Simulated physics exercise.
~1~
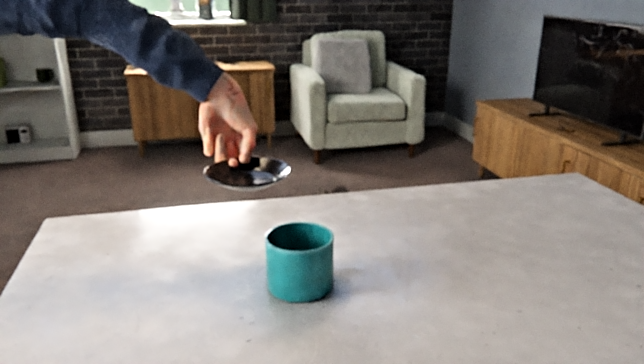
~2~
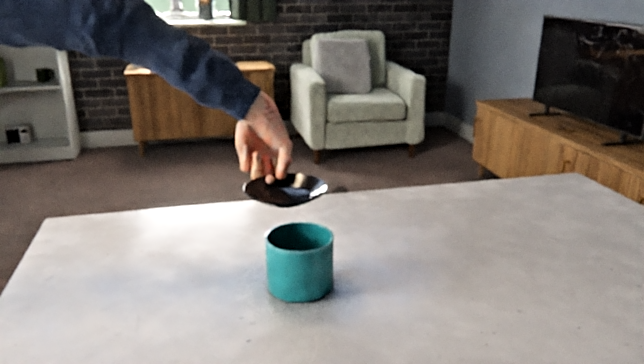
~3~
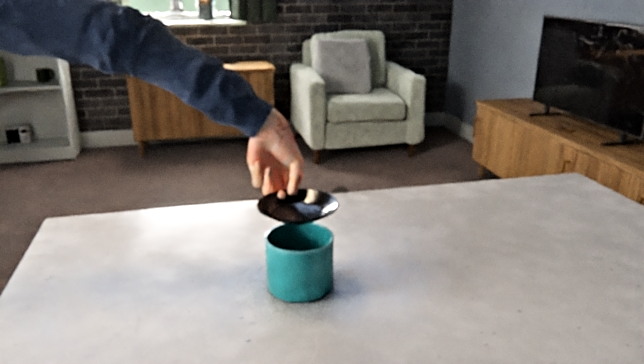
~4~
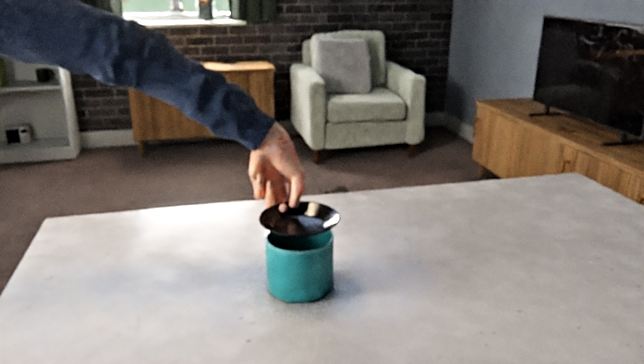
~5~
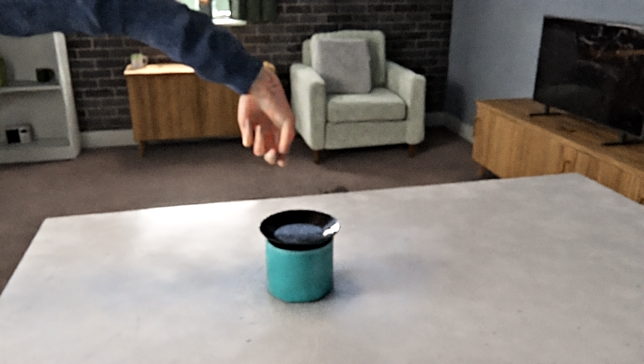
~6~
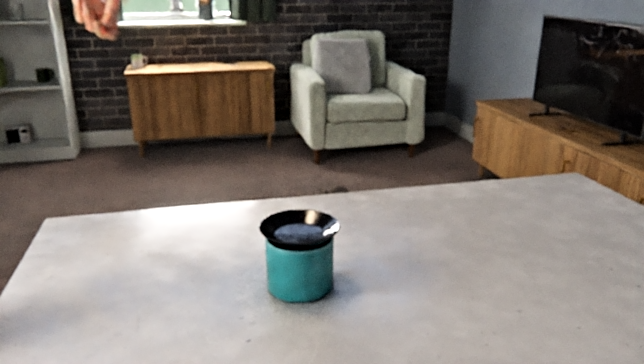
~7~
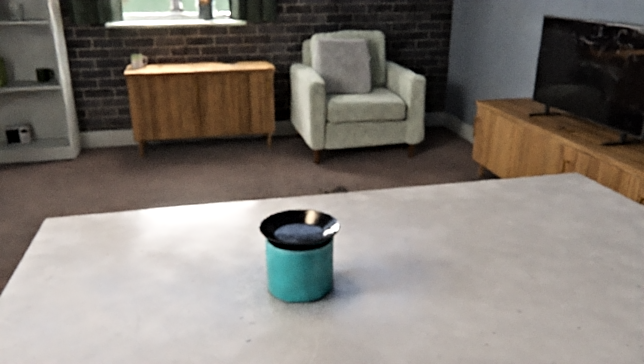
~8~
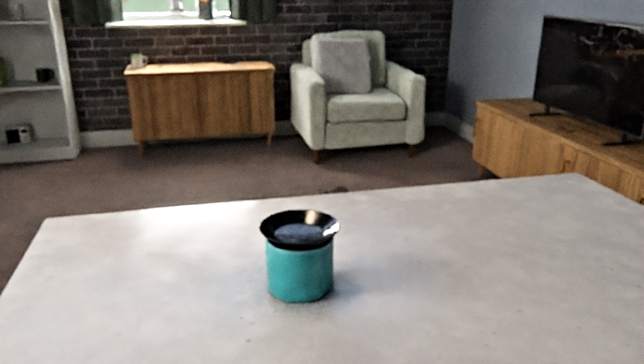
A teal, round pot stands open near the middle of a pale grey table, seen from slightly above by a still camera. Behind it lie a brown carpet, a pale armchair against a dark brick wall, wooden cabinets, a television at right and white shelves at left. A hand in a dark blue sleeve carries a black saucer rightward from the left, then lowers it over the pot. The fingers let go, the saucer settles slightly, and the arm withdraws to the upper left. The saucer stays resting on the rim, covering the opening like a lid.
